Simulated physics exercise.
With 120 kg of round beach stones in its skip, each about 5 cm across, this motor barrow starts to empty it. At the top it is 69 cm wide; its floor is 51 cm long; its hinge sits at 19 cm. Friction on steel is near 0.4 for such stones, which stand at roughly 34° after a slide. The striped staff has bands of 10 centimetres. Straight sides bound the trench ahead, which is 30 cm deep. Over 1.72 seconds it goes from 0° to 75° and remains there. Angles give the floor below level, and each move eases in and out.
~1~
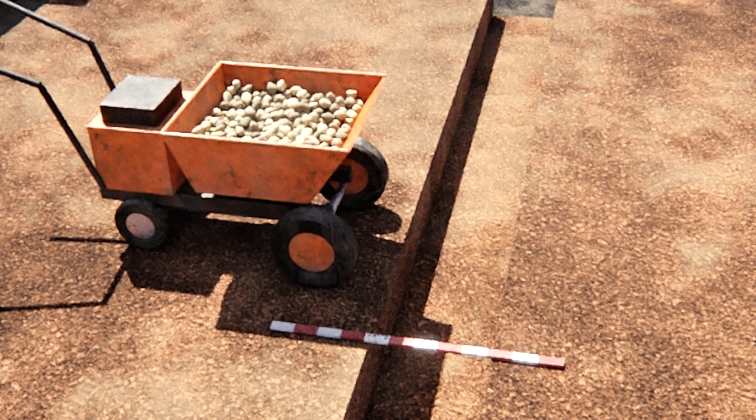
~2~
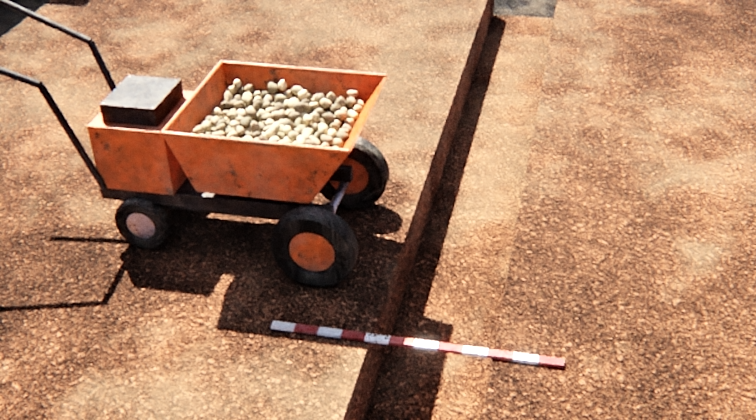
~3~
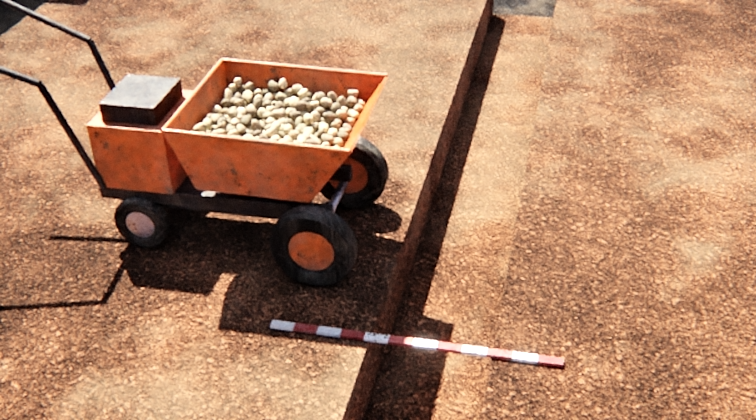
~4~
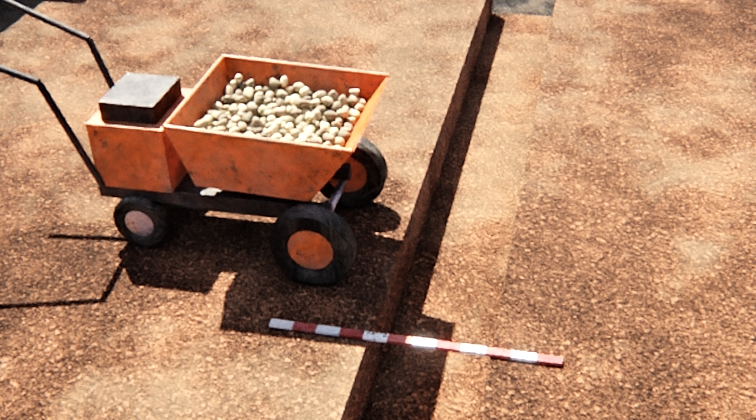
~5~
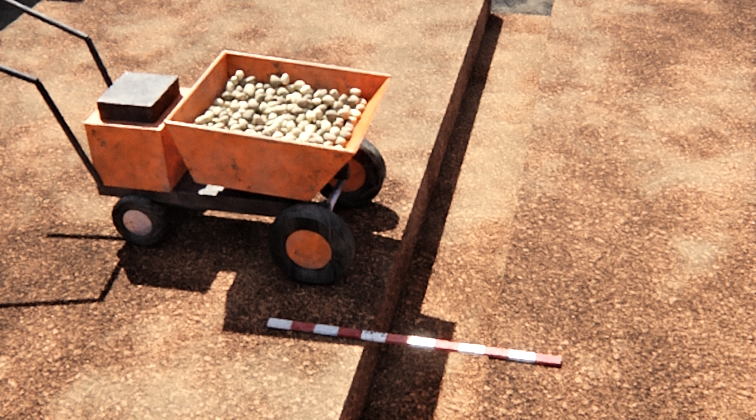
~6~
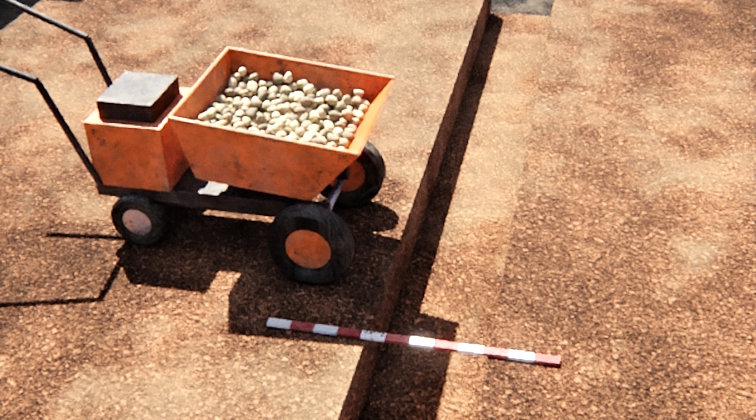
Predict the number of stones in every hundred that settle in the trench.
Close to 90 in a hundred.
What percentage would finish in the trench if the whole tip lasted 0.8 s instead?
I'd put it at some 75 in a hundred.
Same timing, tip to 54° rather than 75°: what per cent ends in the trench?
Roughly 30 percent.
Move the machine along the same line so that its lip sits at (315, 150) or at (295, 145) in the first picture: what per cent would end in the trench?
I'd expect some 100 per cent, then some 100.
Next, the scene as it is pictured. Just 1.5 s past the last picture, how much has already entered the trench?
Some 50 per cent of the load by that point.
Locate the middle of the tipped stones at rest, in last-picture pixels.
(473, 295).
Then, 1.0 s after the last picture the floor is at 63°, 99 % in the skip, 1 % in the trench; the foremost stones are at (454, 219).
Then, 1.5 s after the last picture the floor is at 75°, 42 % in the skip, 50 % in the trench, 8 % past the trench; the foremost stones are at (561, 282).
Then, 1.9 s after the last picture the floor is at 75°, 16 % in the skip, 74 % in the trench, 10 % past the trench; the foremost stones are at (611, 277).
Then, 3.8 s after the last picture the floor is at 75°, 0 % in the skip, 90 % in the trench, 10 % past the trench; the foremost stones are at (632, 271).
